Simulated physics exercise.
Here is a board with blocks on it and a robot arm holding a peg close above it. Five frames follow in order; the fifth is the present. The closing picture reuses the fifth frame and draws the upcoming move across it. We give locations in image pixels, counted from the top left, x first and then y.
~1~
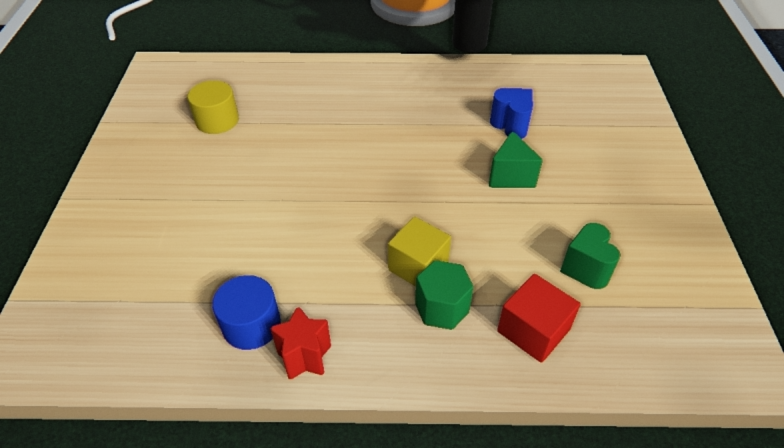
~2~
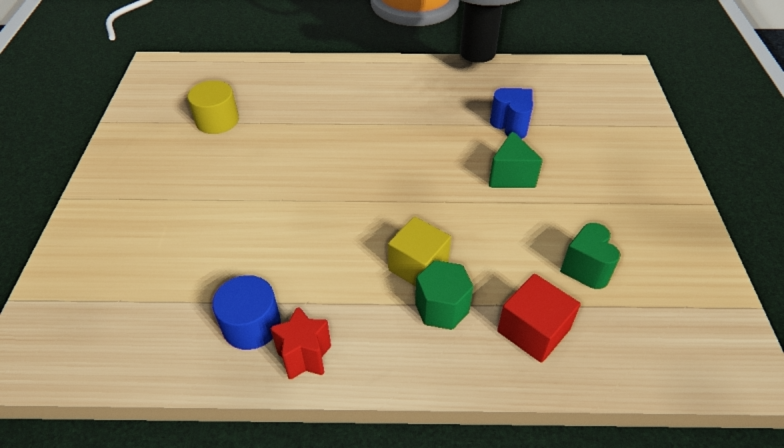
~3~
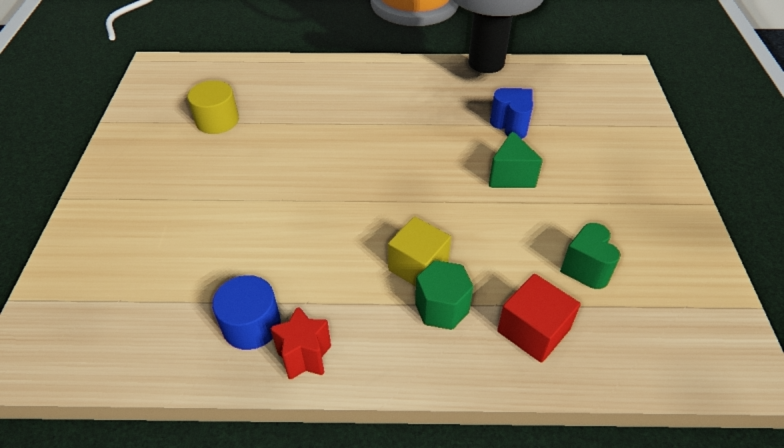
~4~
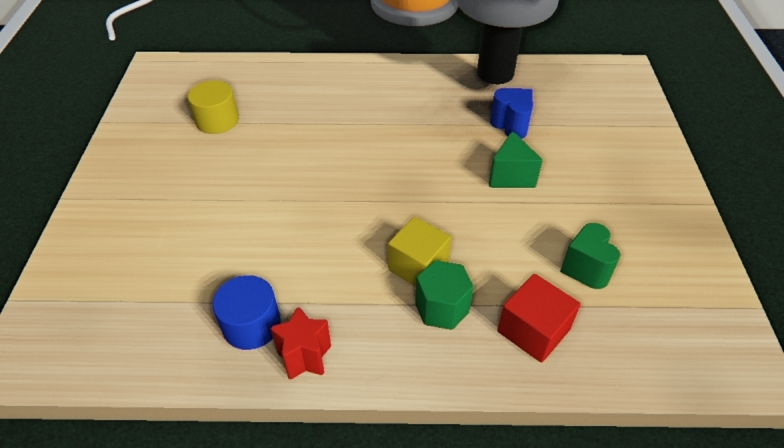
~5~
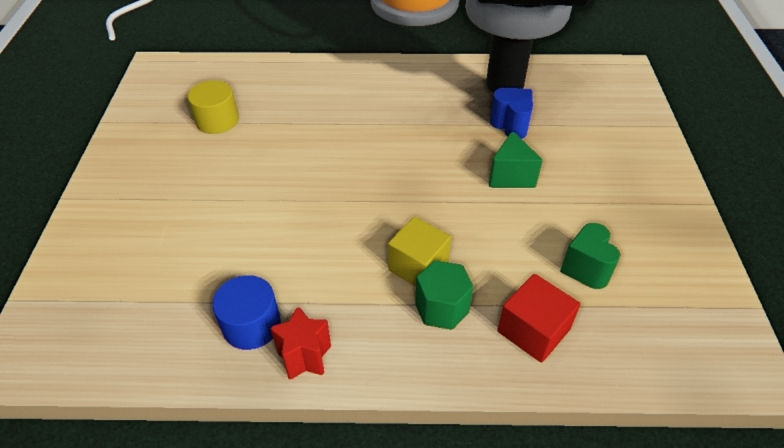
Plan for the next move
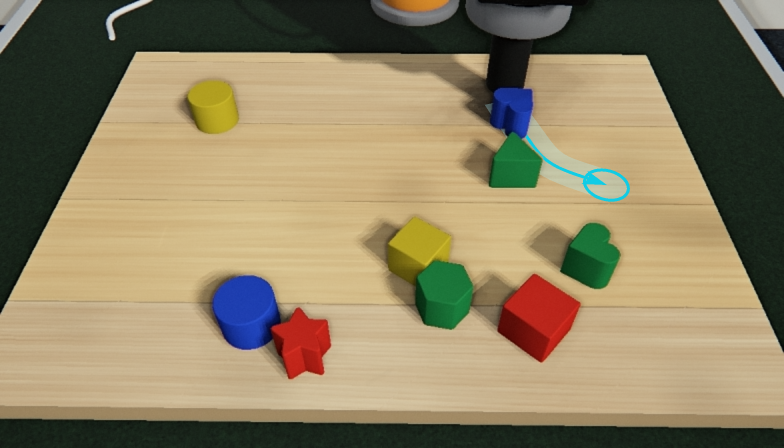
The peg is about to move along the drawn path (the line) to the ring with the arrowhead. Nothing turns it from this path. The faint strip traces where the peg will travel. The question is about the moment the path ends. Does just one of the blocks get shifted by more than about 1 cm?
Yes, it checks out.
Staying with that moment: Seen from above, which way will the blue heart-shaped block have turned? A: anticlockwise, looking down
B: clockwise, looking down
Choice B: Clockwise, looking down.
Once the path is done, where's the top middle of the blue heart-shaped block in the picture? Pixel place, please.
It ends at (562, 167).
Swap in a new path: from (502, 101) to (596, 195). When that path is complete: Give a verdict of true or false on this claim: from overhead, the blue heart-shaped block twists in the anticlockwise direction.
It is false.
The line goes from (502, 101) through (524, 132) and (553, 164) to (606, 185).
On the path given first. One third of the way, peg at (528, 117); blue heart-shaped block at (537, 130).
Two thirds of the way, peg at (558, 148); green triangular piece at (513, 153); blue heart-shaped block at (560, 164), turned 20° clockwise.
At the end, peg at (612, 168); green triangular piece at (513, 153); blue heart-shaped block at (562, 167), turned 25° clockwise.
